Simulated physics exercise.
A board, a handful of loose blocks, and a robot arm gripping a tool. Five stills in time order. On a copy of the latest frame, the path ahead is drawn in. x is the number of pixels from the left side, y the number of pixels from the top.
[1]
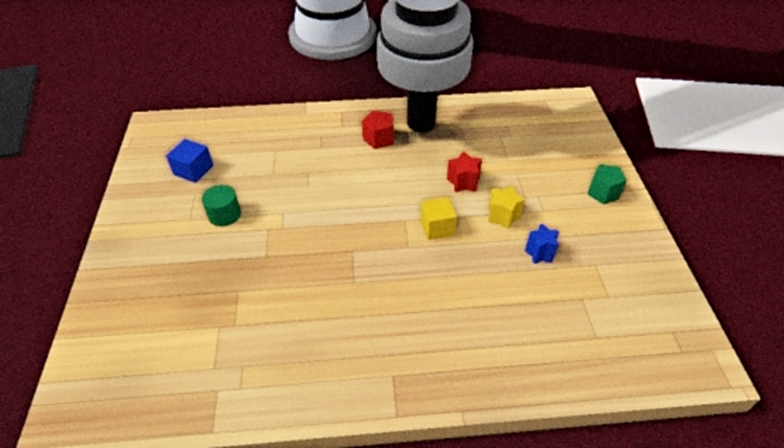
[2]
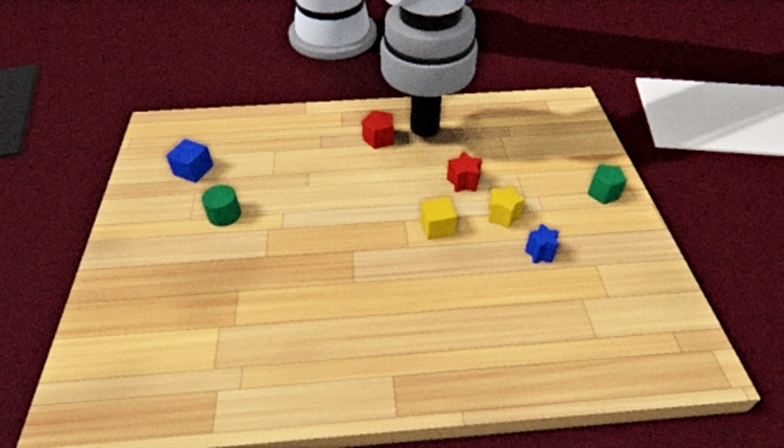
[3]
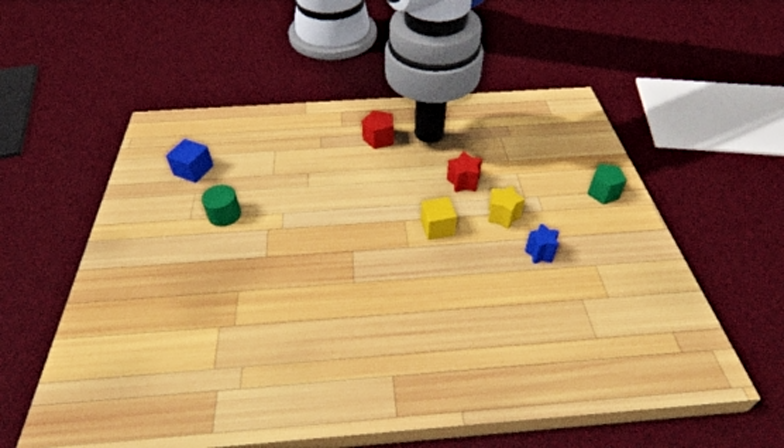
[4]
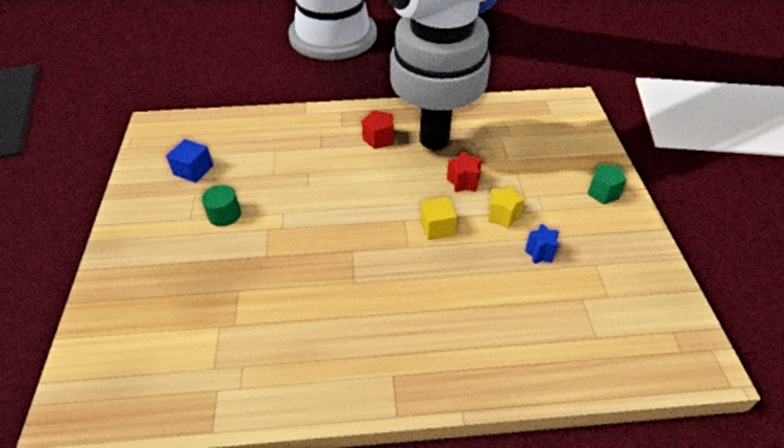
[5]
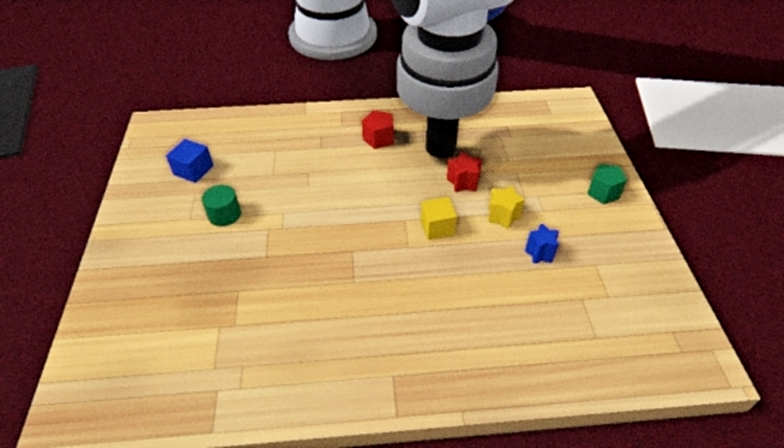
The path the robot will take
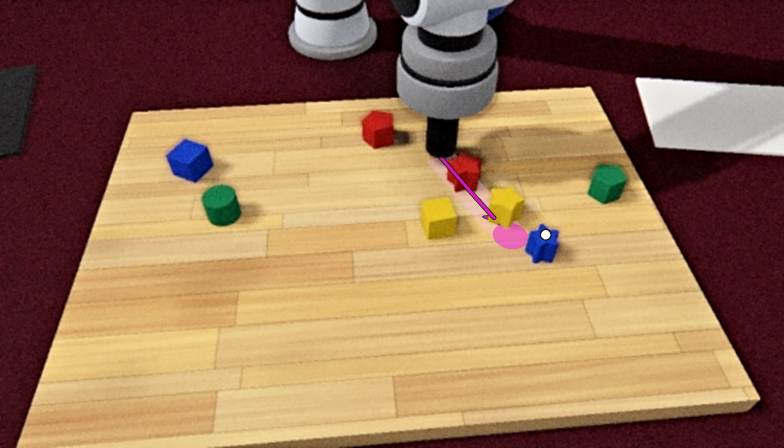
A pale wooden board lies on a dark red surface, seen from above at an angle by a still camera. Blue and green blocks sit at left, a red one near the back, red, yellow and blue blocks cluster right of centre, and a green one rests far right. The robot arm's dark-tipped tool slides slightly forward and right toward the red star, pushing nothing.
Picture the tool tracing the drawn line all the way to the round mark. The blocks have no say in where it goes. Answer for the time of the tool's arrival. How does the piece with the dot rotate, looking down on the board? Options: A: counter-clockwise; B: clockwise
My pick is B.
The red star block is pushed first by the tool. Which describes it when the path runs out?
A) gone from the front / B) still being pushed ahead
It's B.
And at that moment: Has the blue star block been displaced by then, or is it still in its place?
By the end it has moved.
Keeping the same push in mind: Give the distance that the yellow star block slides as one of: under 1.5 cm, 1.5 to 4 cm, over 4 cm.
Result: Over 4 cm.
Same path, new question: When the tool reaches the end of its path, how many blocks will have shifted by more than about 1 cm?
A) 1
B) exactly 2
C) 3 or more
(C)
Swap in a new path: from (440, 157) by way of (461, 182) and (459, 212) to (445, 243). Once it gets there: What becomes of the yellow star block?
That block will leave its spot.
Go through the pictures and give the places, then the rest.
Tip of the tool at (421, 123), middles of tops, yellow square block at (439, 209), red star block at (466, 163), yellow star block at (507, 197), blue star block at (546, 235), in the first frame.
Tool at (425, 128), nothing pushed, in the second frame.
Tool at (429, 134), nothing pushed, in the third frame.
Tool at (435, 140), nothing pushed, in the fourth frame.
Tool at (441, 148), yellow square block at (439, 209), red star block at (466, 163), yellow star block at (507, 197), blue star block at (546, 235), in the fifth frame.
The line goes straight from (440, 157) to (510, 236); the dot is on the blue star block.
What follows on the original path. One third of the way, tool at (463, 173); red star block at (482, 179); yellow star block at (509, 199).
Two thirds of the way, tool at (487, 200); red star block at (507, 209); yellow star block at (538, 218), turned 55° anticlockwise; blue star block at (549, 238).
At the end, tool at (512, 228); yellow square block unmoved; red star block at (536, 238); yellow star block at (568, 236), turned 75° anticlockwise; blue star block at (573, 259), turned 60° clockwise.
